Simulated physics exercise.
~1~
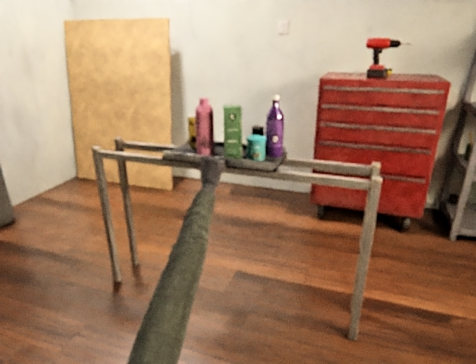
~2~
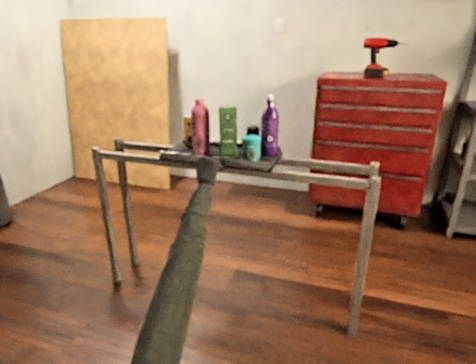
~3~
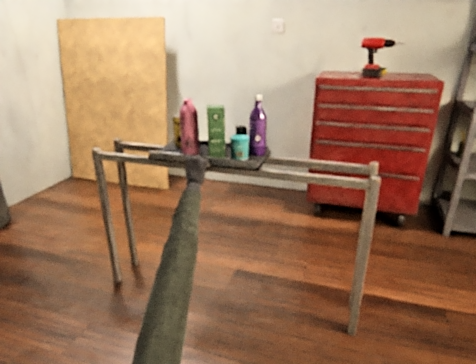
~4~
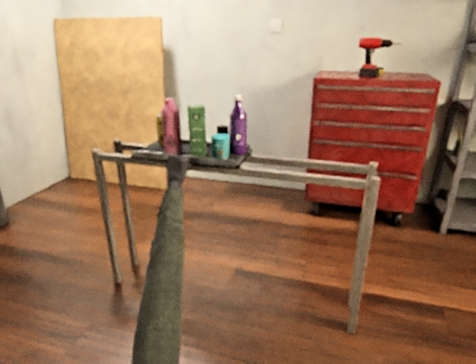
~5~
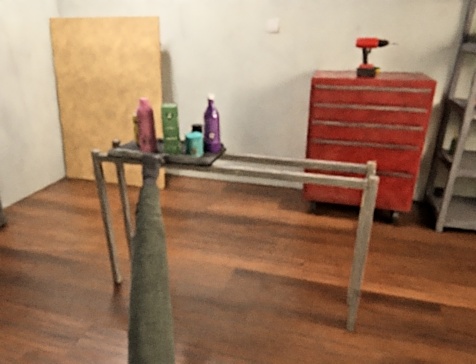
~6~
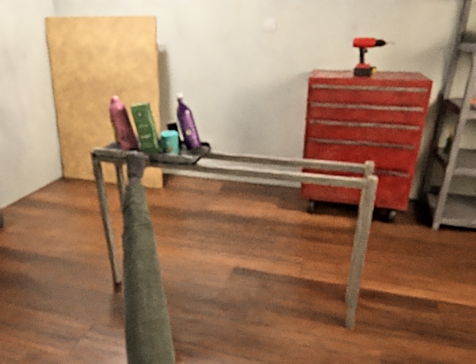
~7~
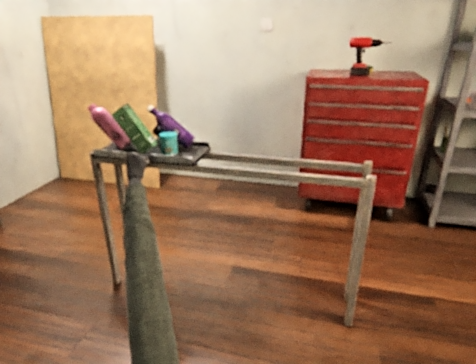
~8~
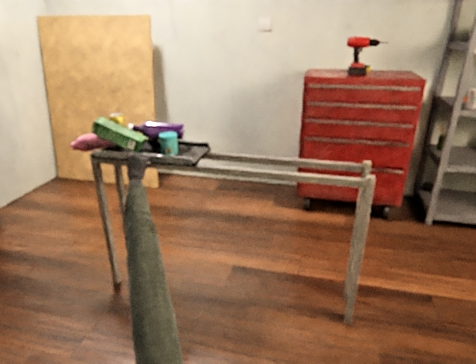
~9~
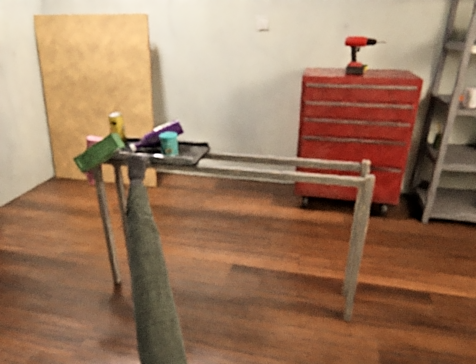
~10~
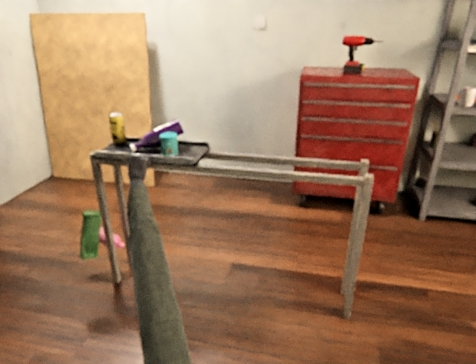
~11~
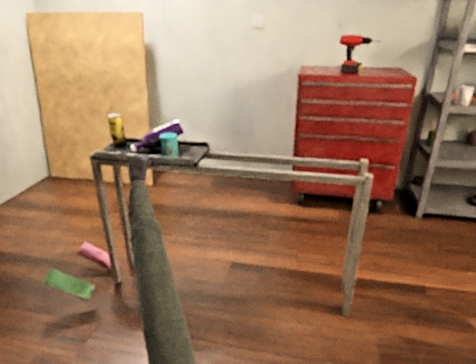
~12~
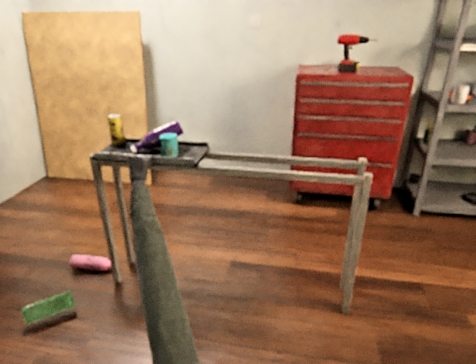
A long dark arm slid a small tray of bottles and containers left along a metal frame until it stopped at the end, where several toppled, and the pink bottle and green carton fell to the floor while the purple bottle stayed aboard, lying down.
